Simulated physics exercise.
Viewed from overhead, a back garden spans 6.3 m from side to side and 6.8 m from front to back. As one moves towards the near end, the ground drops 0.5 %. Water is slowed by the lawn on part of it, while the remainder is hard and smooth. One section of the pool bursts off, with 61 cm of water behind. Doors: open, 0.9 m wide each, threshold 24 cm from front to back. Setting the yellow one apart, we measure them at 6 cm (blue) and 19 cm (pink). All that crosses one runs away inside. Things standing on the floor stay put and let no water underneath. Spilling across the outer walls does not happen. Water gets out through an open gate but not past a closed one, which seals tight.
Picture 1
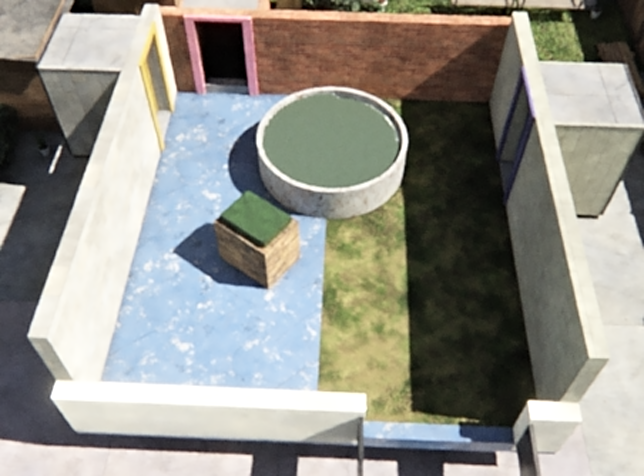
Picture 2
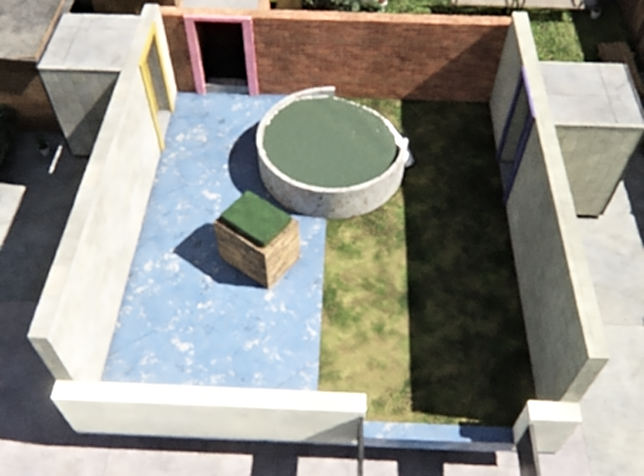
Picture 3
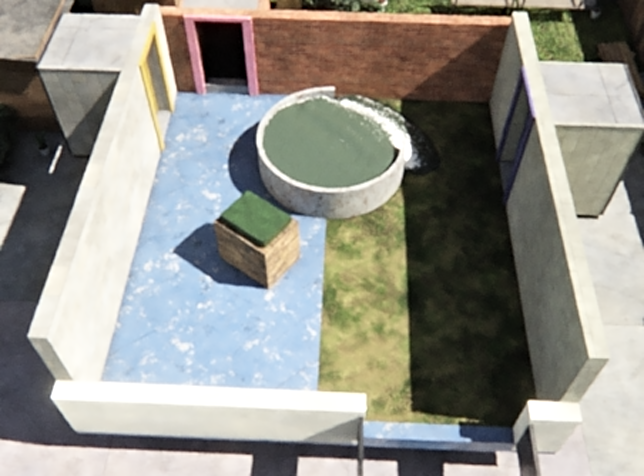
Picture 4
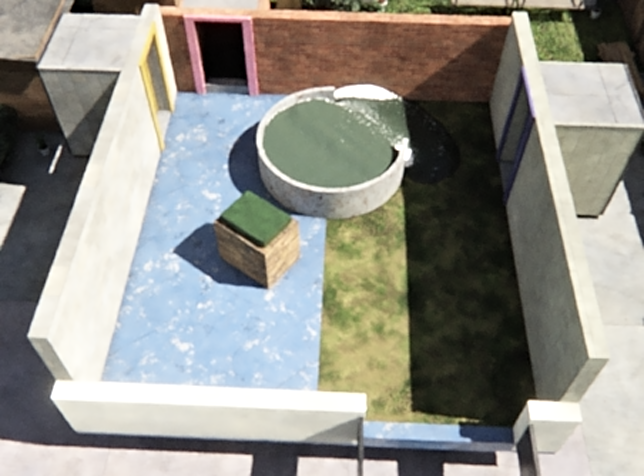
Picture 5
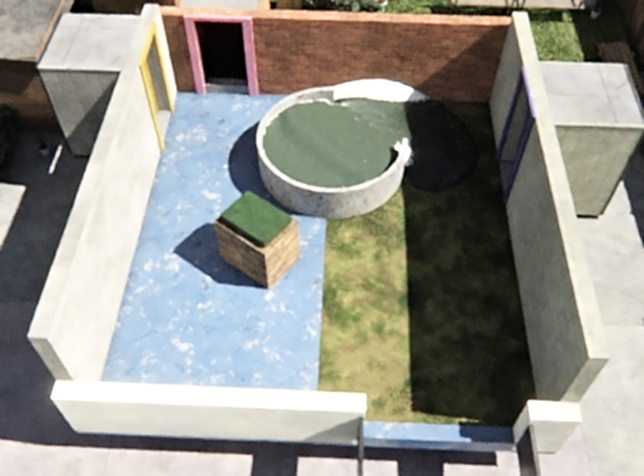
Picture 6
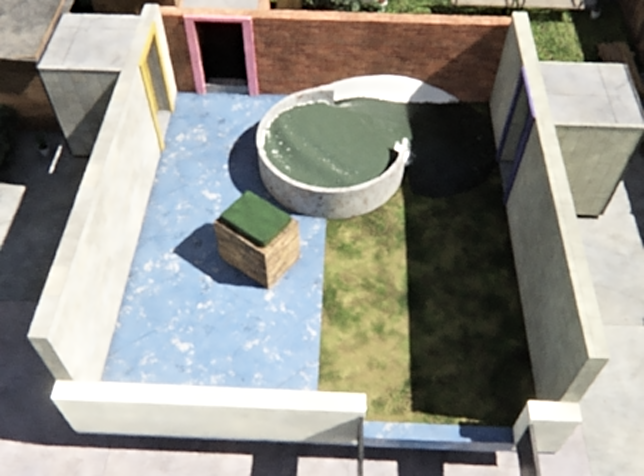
Water bursting through a gap in a round pool's wall and spreading over shaded grass beside a brick wall in a walled garden.
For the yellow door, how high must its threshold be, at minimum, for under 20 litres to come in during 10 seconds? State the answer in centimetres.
It must be roughly 7.5 cm high.
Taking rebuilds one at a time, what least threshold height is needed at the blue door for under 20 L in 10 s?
Blue door - some 16 centimetres.
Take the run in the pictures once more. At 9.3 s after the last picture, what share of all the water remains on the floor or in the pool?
About 82 %.
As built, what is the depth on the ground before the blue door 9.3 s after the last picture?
It works out to about 8.0 centimetres deep.
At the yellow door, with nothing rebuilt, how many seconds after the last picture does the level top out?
I'd say near 2.6 seconds.
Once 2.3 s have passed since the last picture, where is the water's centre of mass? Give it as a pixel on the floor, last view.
Around (383, 153).
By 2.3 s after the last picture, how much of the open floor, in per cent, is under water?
Approximately 35 % of the floor.
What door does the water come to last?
The yellow one.
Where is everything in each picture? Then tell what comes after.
In the first frame, still water, 61 cm deep, in the pool at (332, 139); the yellow door at (157, 89) is dry.
In the second frame, the gap is on the far side, the front 0.3 m out at (412, 155); the back of the pool holds 61 cm.
In the third frame, water pours out on the far side and has run 0.7 m, to (434, 154); about 10 cm deep outside, 61 cm at the back.
In the fourth frame, the gap is on the far side, the front 1.1 m out at (453, 145); the back of the pool holds 61 cm.
In the fifth frame, the gap is on the far side, the front 1.5 m out at (471, 139); the back of the pool holds 61 cm.
In the sixth frame, water pours out on the far side and has run 1.9 m, to (481, 120); about 7 cm deep outside, 59 cm at the back; the yellow door at (157, 89), 4.1 m from the gap, is still 2.7 m from the nearest water.
Then, 0.7 s after the last picture water covers 15 % of the floor, deepest (56 cm) near (482, 106); it has not reached the yellow door.
Then, 2.3 s after the last picture water covers 35 % of the floor, deepest (34 cm) near (484, 118); 12 cm at the yellow door, 0 litres in over its 8 cm threshold.
Then, 9.3 s after the last picture water covers 100 % of the floor, deepest (11 cm) near (94, 408); 4 cm at the yellow door, 16 litres in over its 8 cm threshold.
At the yellow door as built, the water peaked near 12 cm, 2.5 s after the last picture.
With a threshold of 6.5 cm, 33 litres would have come in within the 10 s; with 9 cm, 9 litres. So under 20 litres takes about 7.5 cm.
